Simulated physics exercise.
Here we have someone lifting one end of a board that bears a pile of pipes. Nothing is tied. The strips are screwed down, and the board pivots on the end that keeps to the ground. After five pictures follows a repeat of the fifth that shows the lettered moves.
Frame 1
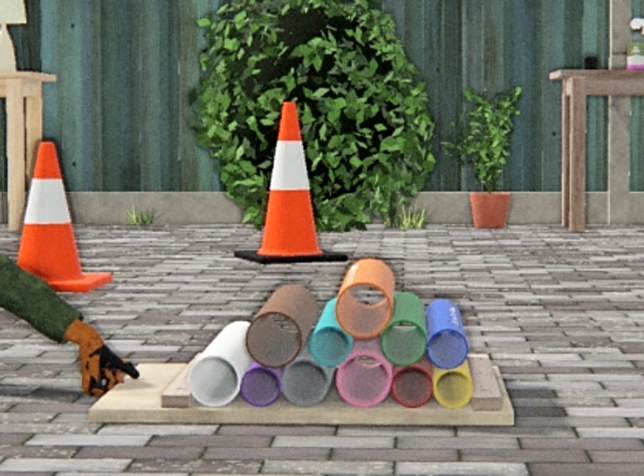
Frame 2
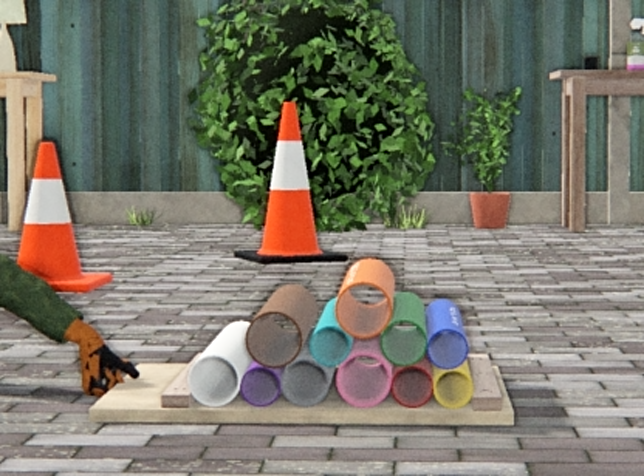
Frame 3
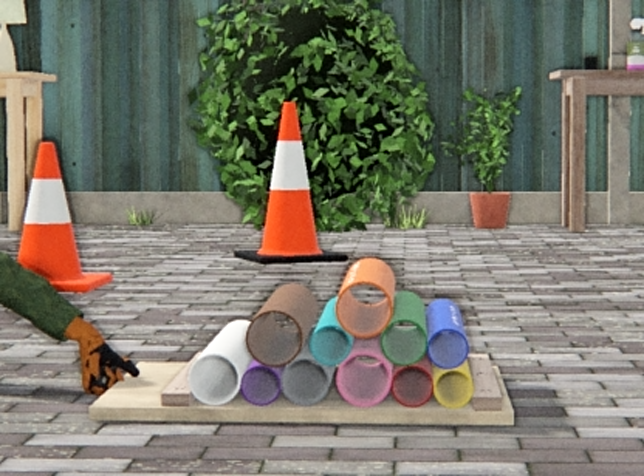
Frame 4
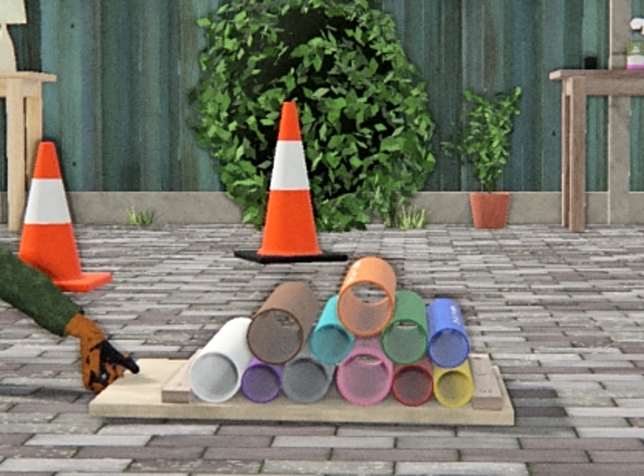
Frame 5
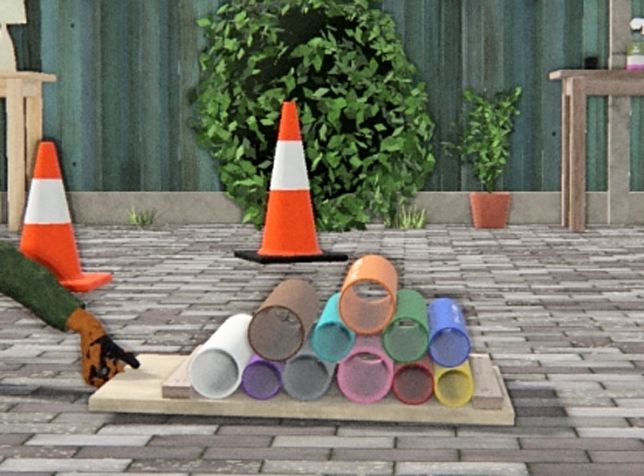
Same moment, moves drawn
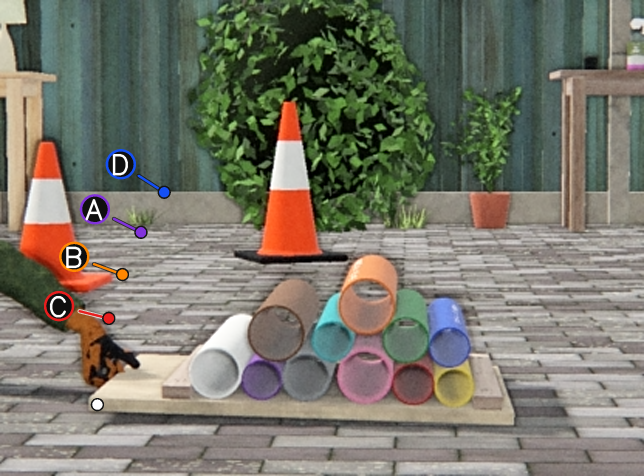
On a grey brick pavement in front of a green fence, a gloved hand at the left grips the end of a wooden board stacked with colourful pipes. The board lies flat at first, then the hand slowly raises its left end slightly, and the pipes tilt with it, still piled together.
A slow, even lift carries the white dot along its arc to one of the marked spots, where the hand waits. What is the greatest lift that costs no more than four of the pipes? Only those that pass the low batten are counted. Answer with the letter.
Mark D is as high as it can go.
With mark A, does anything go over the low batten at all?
At A: Yes.
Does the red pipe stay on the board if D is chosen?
Yes, with D.
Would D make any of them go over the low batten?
Yes.
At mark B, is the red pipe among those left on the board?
Yes.
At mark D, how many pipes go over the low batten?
With D, three.
On the marked copy, A at (141, 232); B at (122, 275); C at (109, 318); D at (164, 192); the white dot at (98, 404).
With D. Early on, board at 18°.
Further on, board at 33°.
At the end, board at 33°, three over the low batten (green, orange, blue).
As for the rest, A three over the low batten (green, orange, blue); B three over the low batten (green, orange, blue); C three over the low batten (green, orange, blue).
